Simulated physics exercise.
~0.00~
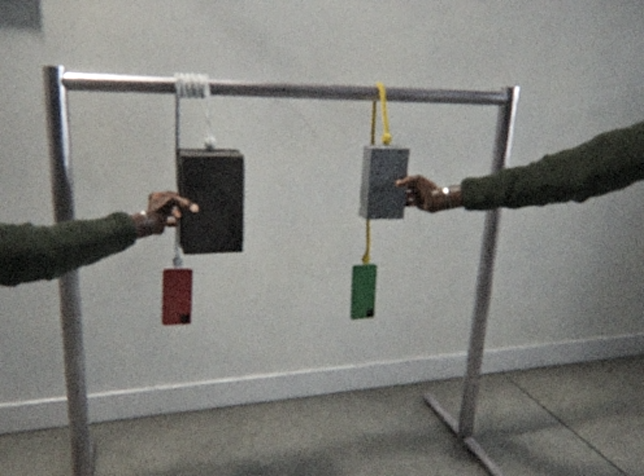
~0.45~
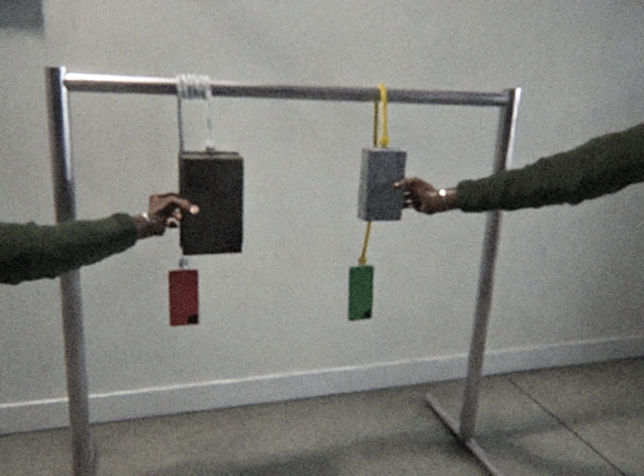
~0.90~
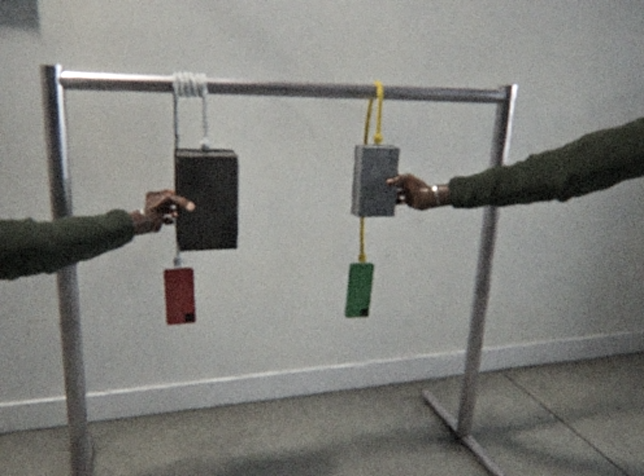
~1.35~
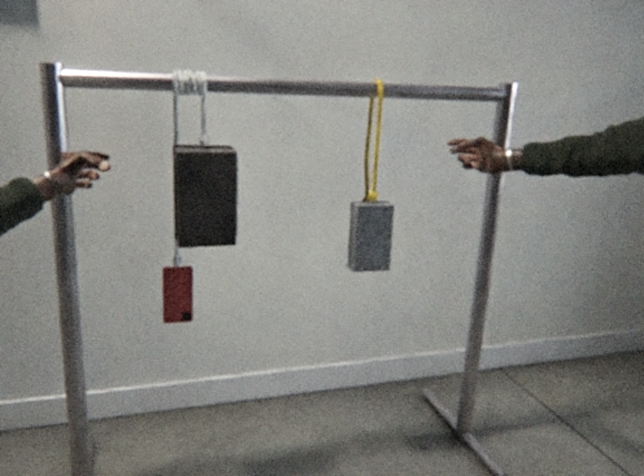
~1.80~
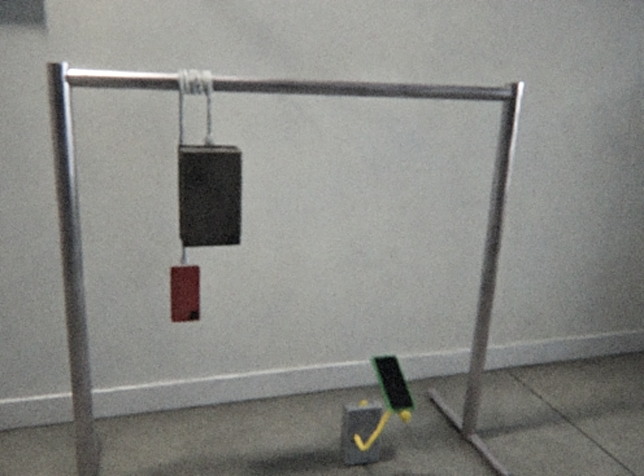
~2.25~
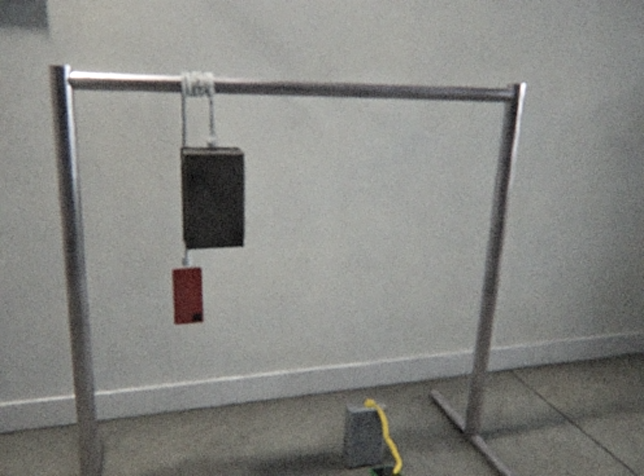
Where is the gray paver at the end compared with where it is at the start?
At the start the gray paver hangs below the right part of the rail, steadied by a hand. By the end it sits on the floor, almost straight below that spot.
